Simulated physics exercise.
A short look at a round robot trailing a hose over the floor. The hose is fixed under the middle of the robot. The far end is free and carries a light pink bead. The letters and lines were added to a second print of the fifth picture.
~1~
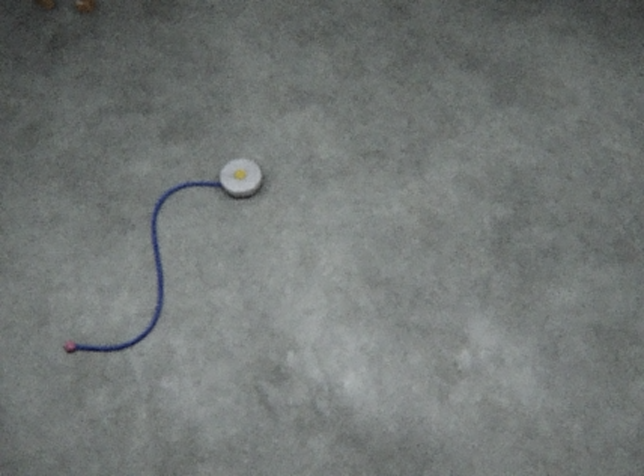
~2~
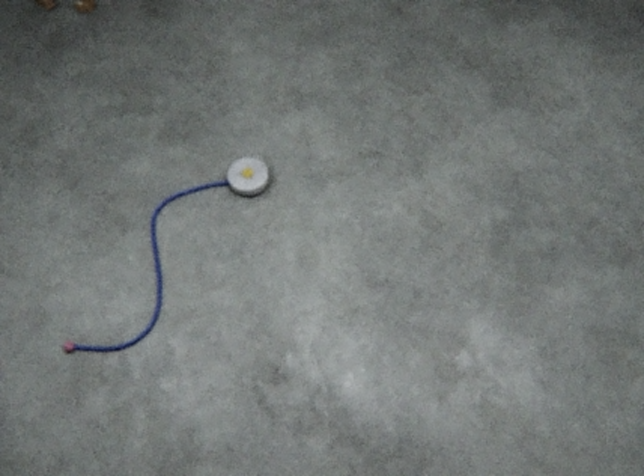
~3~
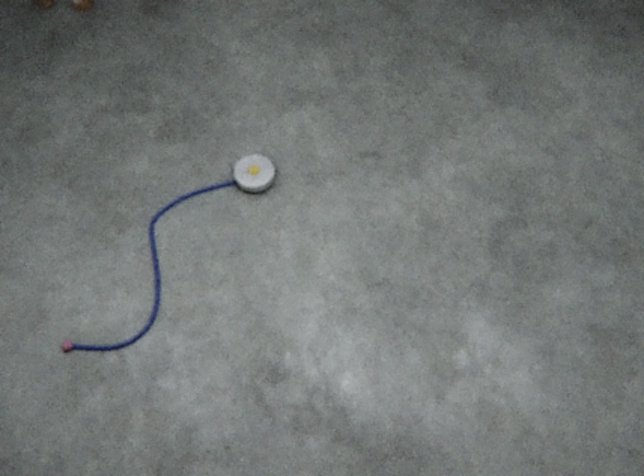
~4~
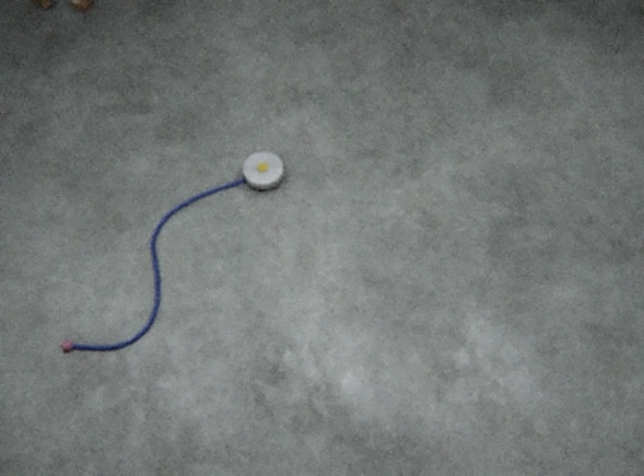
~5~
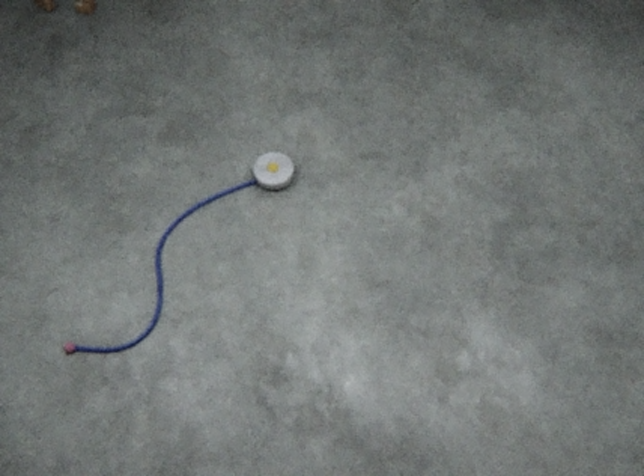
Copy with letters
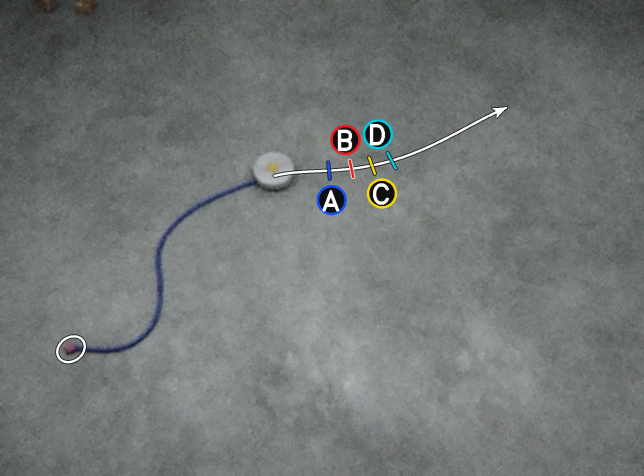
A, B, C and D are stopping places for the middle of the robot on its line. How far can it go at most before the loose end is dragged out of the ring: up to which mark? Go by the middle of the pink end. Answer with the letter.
Up to mark A.
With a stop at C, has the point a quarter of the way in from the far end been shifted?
Yes.
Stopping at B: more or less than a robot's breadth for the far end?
Less.
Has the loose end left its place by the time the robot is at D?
Yes.
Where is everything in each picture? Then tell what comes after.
The first frame shows free end (70, 346); robot (241, 179).
The second frame shows robot (249, 177); free end (69, 347).
The third frame shows robot (255, 174); free end (67, 346).
The fourth frame shows robot (264, 172); free end (67, 346).
The fifth frame shows robot (274, 172); free end (70, 348).
On the marked copy, A at (329, 171); B at (352, 169); C at (372, 166); D at (392, 161); the ring at (71, 349); the route from (274, 176) via (406, 156) to (506, 108).
With A. Early on, robot (293, 168), middle of the hose (173, 257), free end (70, 348).
Further on, robot (313, 167), middle of the hose (190, 254), free end (70, 348).
At the end, robot (329, 166), middle of the hose (204, 250), free end (75, 348); the free end is still in its ring.
As for the rest, B drags the free end to (93, 343); C drags the free end to (113, 329); D drags the free end to (132, 314).
